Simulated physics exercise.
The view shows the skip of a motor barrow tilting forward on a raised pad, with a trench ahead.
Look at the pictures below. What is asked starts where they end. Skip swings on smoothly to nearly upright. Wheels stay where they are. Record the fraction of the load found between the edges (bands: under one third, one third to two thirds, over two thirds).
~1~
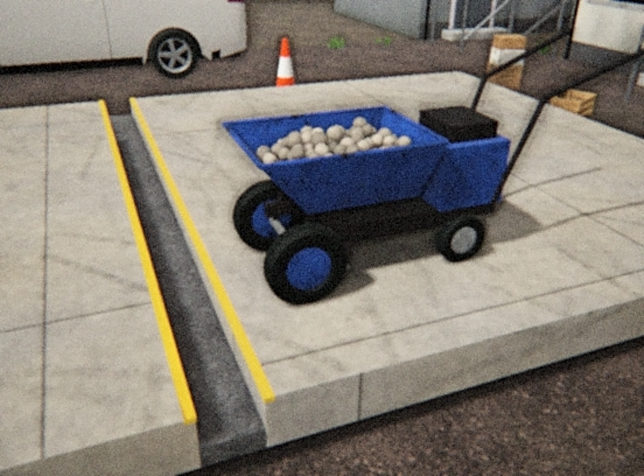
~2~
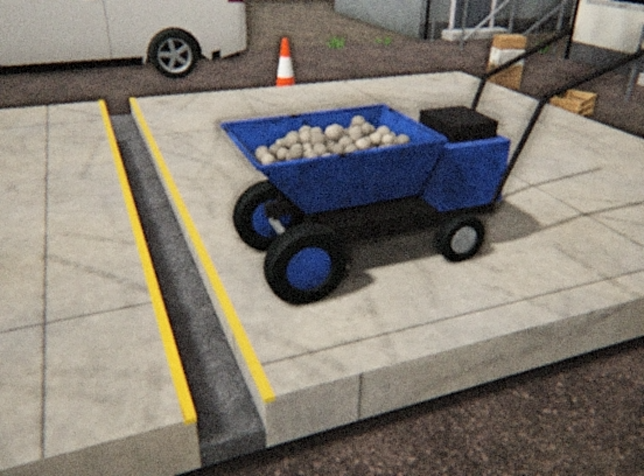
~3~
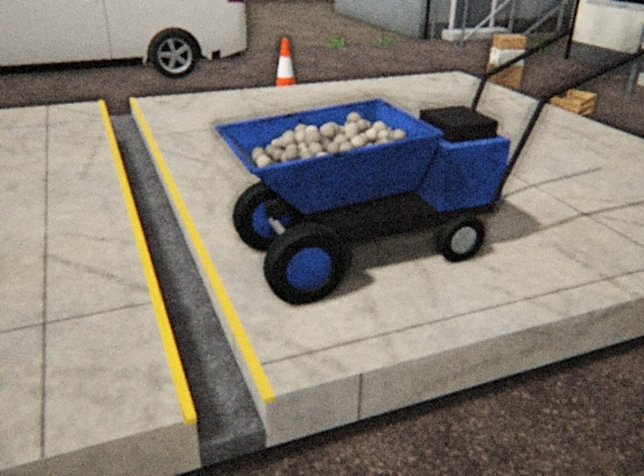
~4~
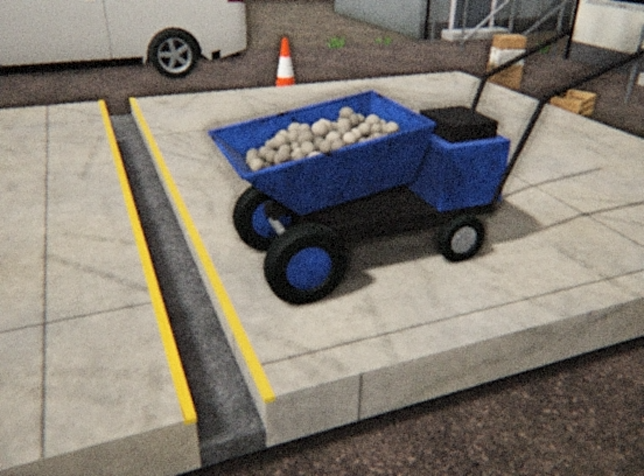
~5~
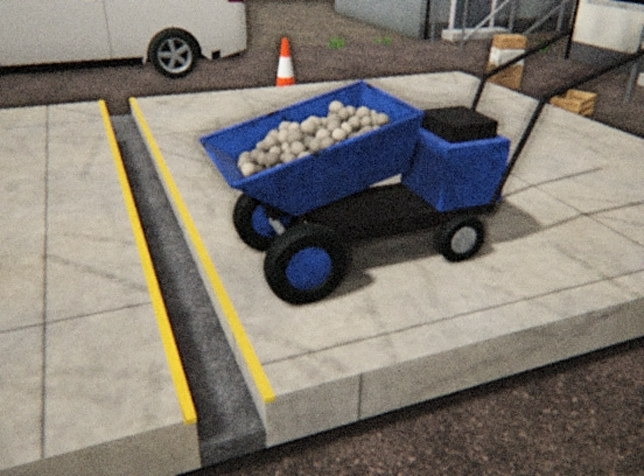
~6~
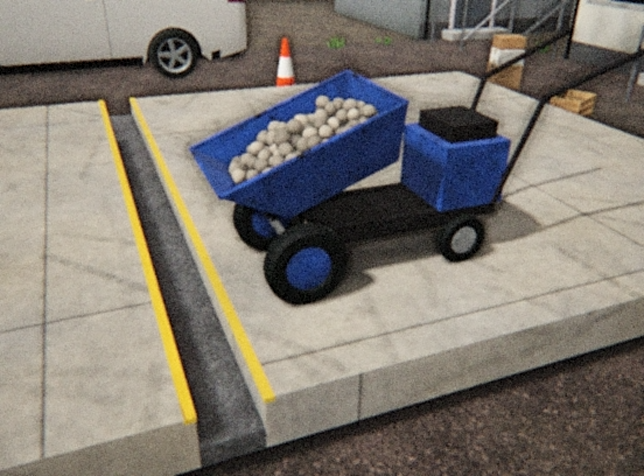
I'd say not even a third of it lands in the trench.
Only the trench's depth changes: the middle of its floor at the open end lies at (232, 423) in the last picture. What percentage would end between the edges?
Some 20 per cent.
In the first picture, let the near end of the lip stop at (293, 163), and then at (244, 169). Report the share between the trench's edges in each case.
The first gives close to 70 per cent and the second 0 per cent.
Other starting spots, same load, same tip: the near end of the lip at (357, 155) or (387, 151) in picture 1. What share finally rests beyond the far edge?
That would be roughly 0 in a hundred and then roughly 0 in a hundred.
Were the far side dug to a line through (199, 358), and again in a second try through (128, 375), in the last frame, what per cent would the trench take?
Lab note: Try one about 0 %, try two about 90 %.
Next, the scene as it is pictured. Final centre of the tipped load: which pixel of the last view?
Somewhere around (131, 303) in the final view.
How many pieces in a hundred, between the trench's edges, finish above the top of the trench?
Roughly 20 %.
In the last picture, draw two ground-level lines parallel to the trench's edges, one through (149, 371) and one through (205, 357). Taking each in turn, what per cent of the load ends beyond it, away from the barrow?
Near 50 % and 70 %.
Soon, skip tipped steeply; all in the skip.
A while on, skip tipped right over; about two thirds in the skip; a small part in or heaped over the trench; about a third beyond it; a stray few falling.
Towards the end, skip tipped right over; about a quarter in the skip; about a quarter in or heaped over the trench; about two thirds beyond it.
Finally, skip tipped right over; about a quarter in the skip; about a quarter in or heaped over the trench; about two thirds beyond it.
